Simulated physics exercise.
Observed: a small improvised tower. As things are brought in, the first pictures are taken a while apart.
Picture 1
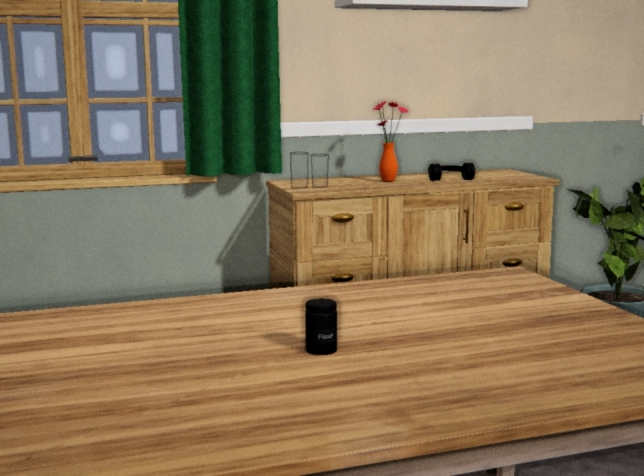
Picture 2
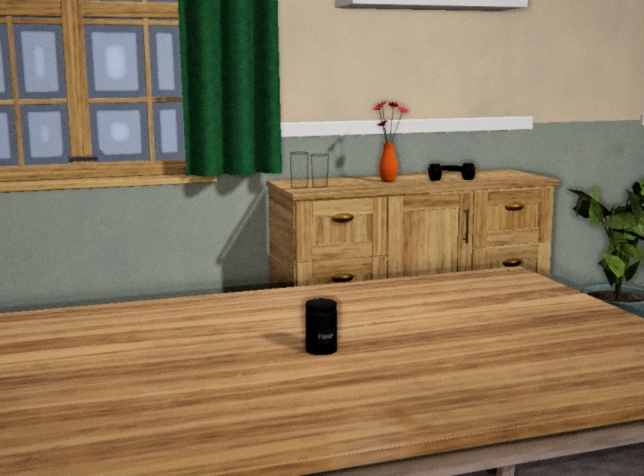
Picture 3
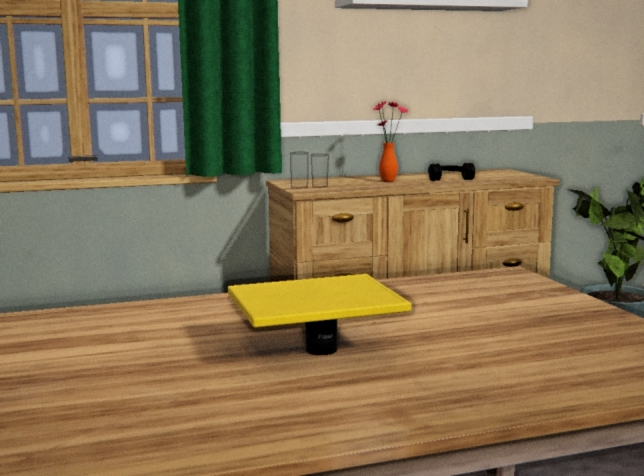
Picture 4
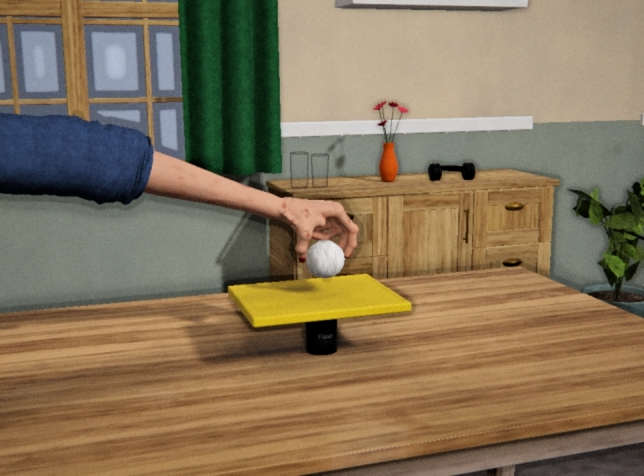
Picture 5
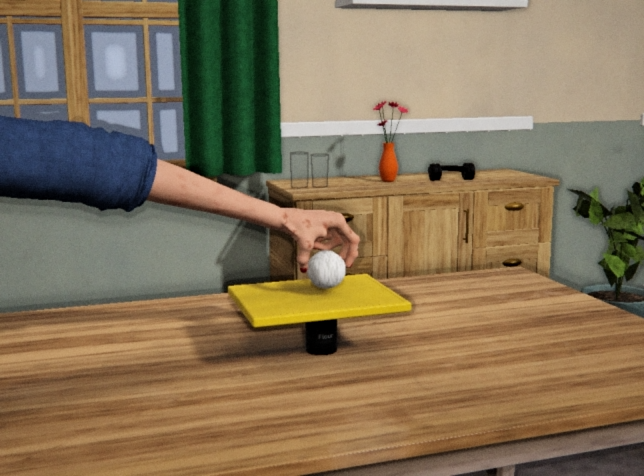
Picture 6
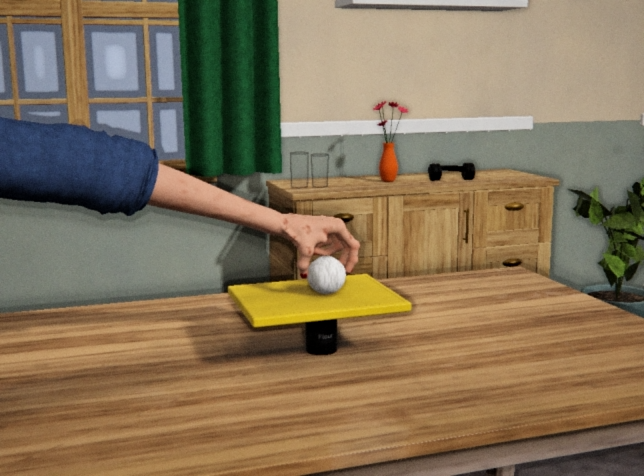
A yellow lid appears flat on top of a small black container on a wooden table, seen from a fixed, slightly raised view in a room with a green curtain at left. Behind stand a wooden sideboard with an orange vase and black dumbbell, and a plant at right. Then a blue-sleeved arm, in from the left, lowers a white onion slightly onto the lid, fingers still holding it.
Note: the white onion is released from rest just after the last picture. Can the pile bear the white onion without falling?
Yes, it bears it.
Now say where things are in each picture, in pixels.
The last thing is not in view yet, in the first picture.
The last thing is not in view yet, in the second picture.
The last thing is not in view yet; yellow lid (316, 298), in the third picture.
On its way; white onion (325, 259); yellow lid (316, 298), in the fourth picture.
On its way; white onion (327, 269); yellow lid (316, 298), in the fifth picture.
Set down, still held; white onion (327, 275); yellow lid (316, 298), in the sixth picture.
Then, 0.40 s past the last view, nothing moves.
Then, 1.10 s past the last view, white onion resting near (327, 275).
Finally, all 3 still in place. Final places as the last picture's camera would see them, white onion near (327, 275). The stack stays up.
